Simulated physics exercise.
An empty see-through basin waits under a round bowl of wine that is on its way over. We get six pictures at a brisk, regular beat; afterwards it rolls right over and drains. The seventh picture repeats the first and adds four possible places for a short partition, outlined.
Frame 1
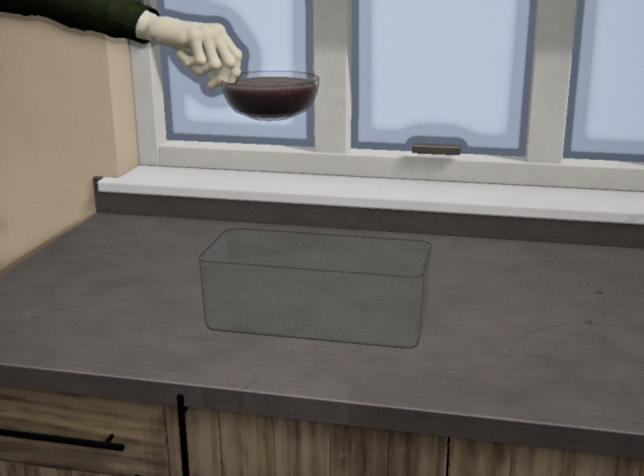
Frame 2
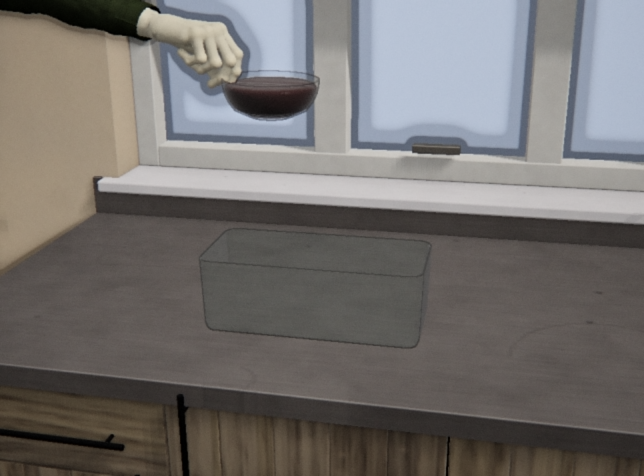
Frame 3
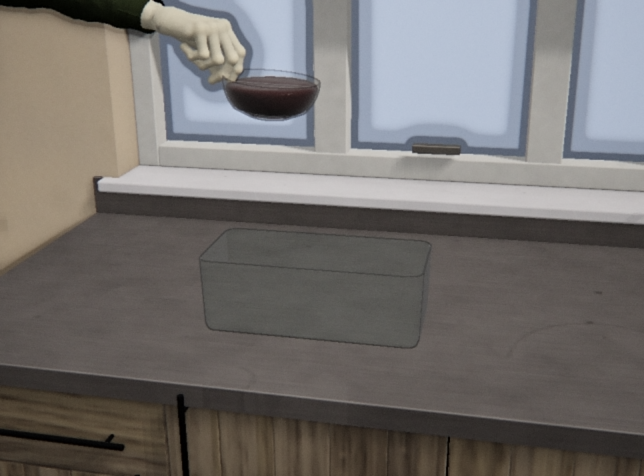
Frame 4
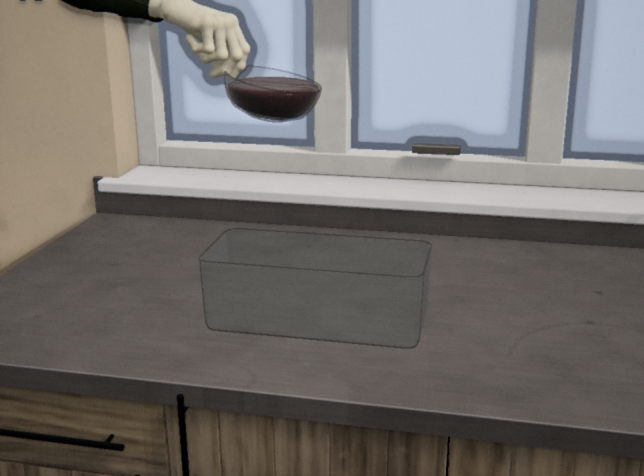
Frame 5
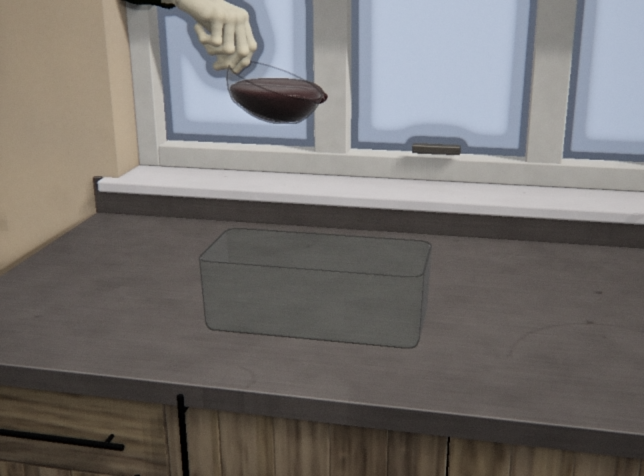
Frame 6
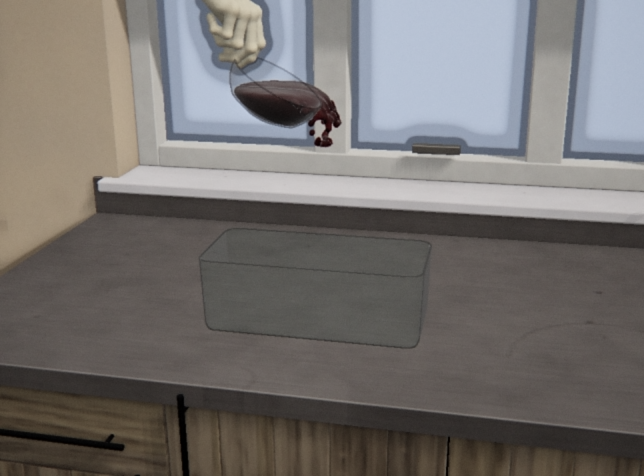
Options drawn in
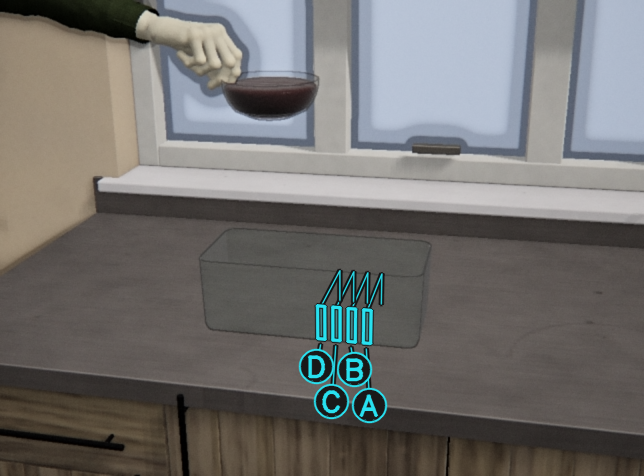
A pale hand tilts a round bowl rightward until dark wine runs over its lip.
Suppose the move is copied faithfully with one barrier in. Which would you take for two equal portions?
Take A.
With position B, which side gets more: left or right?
The right one.
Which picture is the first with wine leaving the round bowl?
Picture 5.
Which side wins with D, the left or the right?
The right side.
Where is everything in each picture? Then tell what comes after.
In the first frame, upright, lip at (316, 79); basin from (206, 327) to (419, 347); nothing has left yet.
In the second frame, upright, lip at (317, 80); nothing has left yet.
In the third frame, tipped about 5°, lip at (318, 84); nothing has left yet.
In the fourth frame, tipped about 12°, lip at (319, 89); nothing has left yet.
In the fifth frame, tipped about 20°, lip at (320, 97); wine is over the lip, down to (320, 97).
In the sixth frame, tipped about 30°, lip at (319, 106); wine is over the lip, down to (332, 145).
In cyan, A at (366, 348); B at (350, 347); C at (335, 345); D at (320, 344).
For position A, about 52 % ends left of the wall and 46 % right of it.
For position B, about 30 % ends left of the wall and 68 % right of it.
For position C, about 17 % ends left of the wall and 80 % right of it; 3 % is lost outside.
For position D, about 9 % ends left of the wall and 88 % right of it; 3 % is lost outside.
